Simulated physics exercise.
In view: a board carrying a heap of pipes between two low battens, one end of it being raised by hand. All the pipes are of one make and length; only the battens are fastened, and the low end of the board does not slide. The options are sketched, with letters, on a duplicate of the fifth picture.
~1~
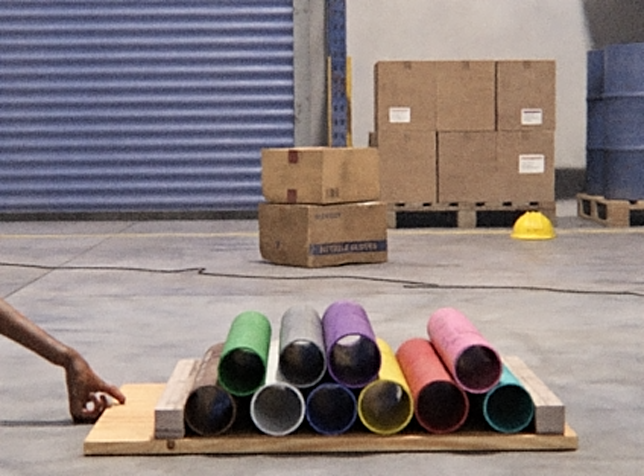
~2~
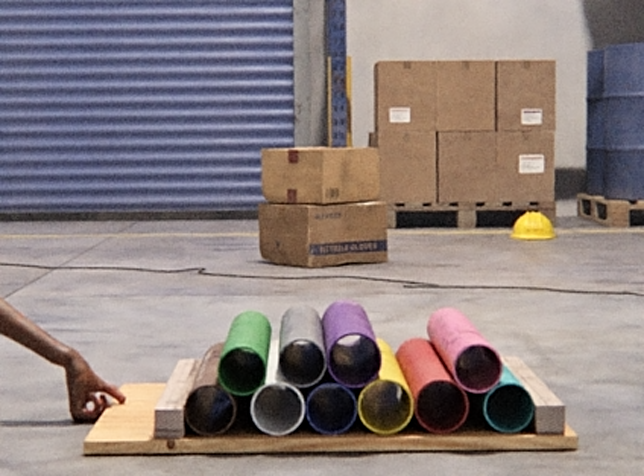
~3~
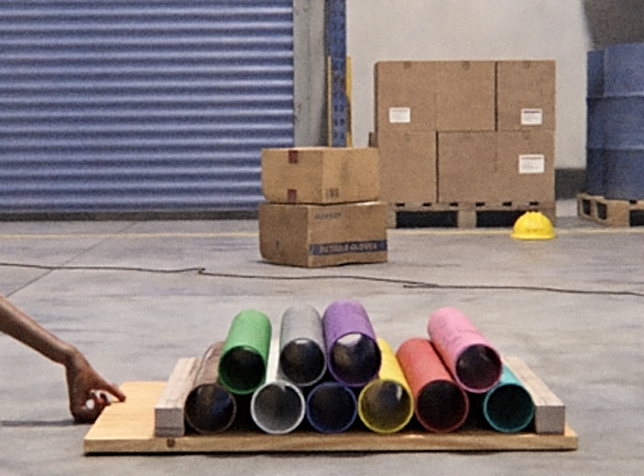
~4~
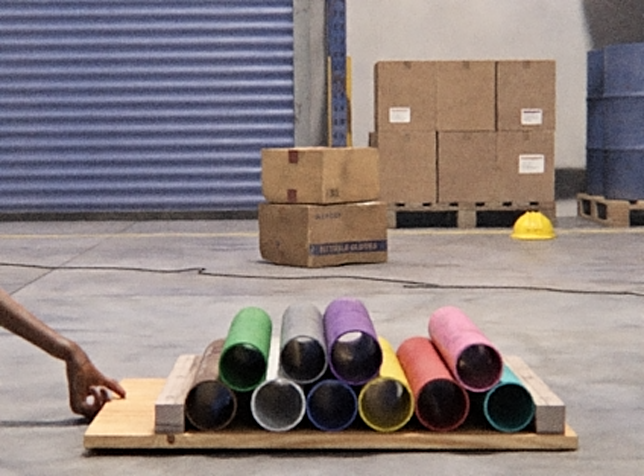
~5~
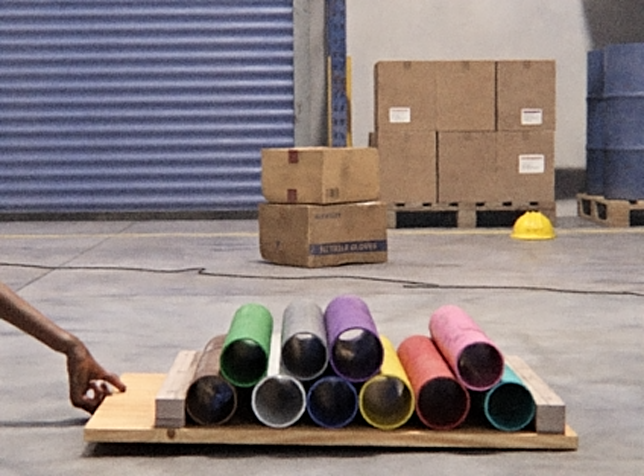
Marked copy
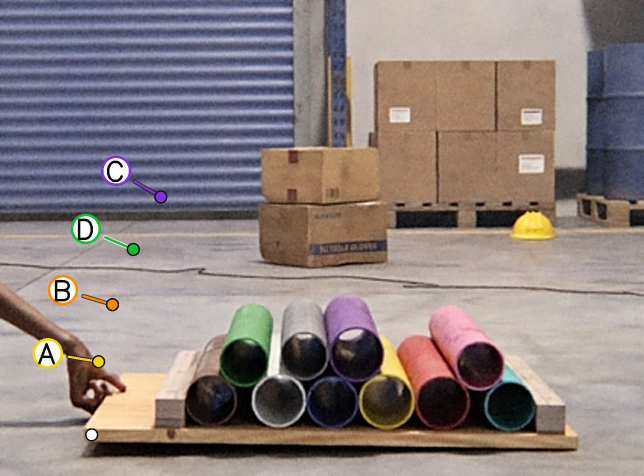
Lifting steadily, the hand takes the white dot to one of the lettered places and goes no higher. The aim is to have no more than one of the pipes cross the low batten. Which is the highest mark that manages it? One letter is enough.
The answer is mark D.
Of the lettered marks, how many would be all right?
Three of the four.
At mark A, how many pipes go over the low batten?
The count is none.
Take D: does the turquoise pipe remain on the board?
Yes, with D.
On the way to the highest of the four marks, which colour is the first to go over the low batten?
First is the pink one.
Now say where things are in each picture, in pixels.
Brown pipe (210, 410); white pipe (278, 408); blue pipe (331, 408), in the first picture.
Blue pipe (331, 408); yellow pipe (386, 406), in the second picture.
Board (328, 399); brown pipe (210, 408); white pipe (278, 407); pink pipe (478, 368), in the third picture.
Board (328, 397); brown pipe (210, 405); white pipe (278, 404), in the fourth picture.
Board (328, 394); brown pipe (211, 400); white pipe (279, 400), in the fifth picture.
On the marked copy, A at (98, 362); B at (113, 305); C at (161, 197); D at (134, 250); the white dot at (92, 435).
Taking D. A third of the way, board at 15°.
Two thirds of the way, board at 24°.
When it is over, board at 24°, none over the low batten.
As for the rest, A none over the low batten; B none over the low batten; C four over the low batten (green, purple, grey, pink).
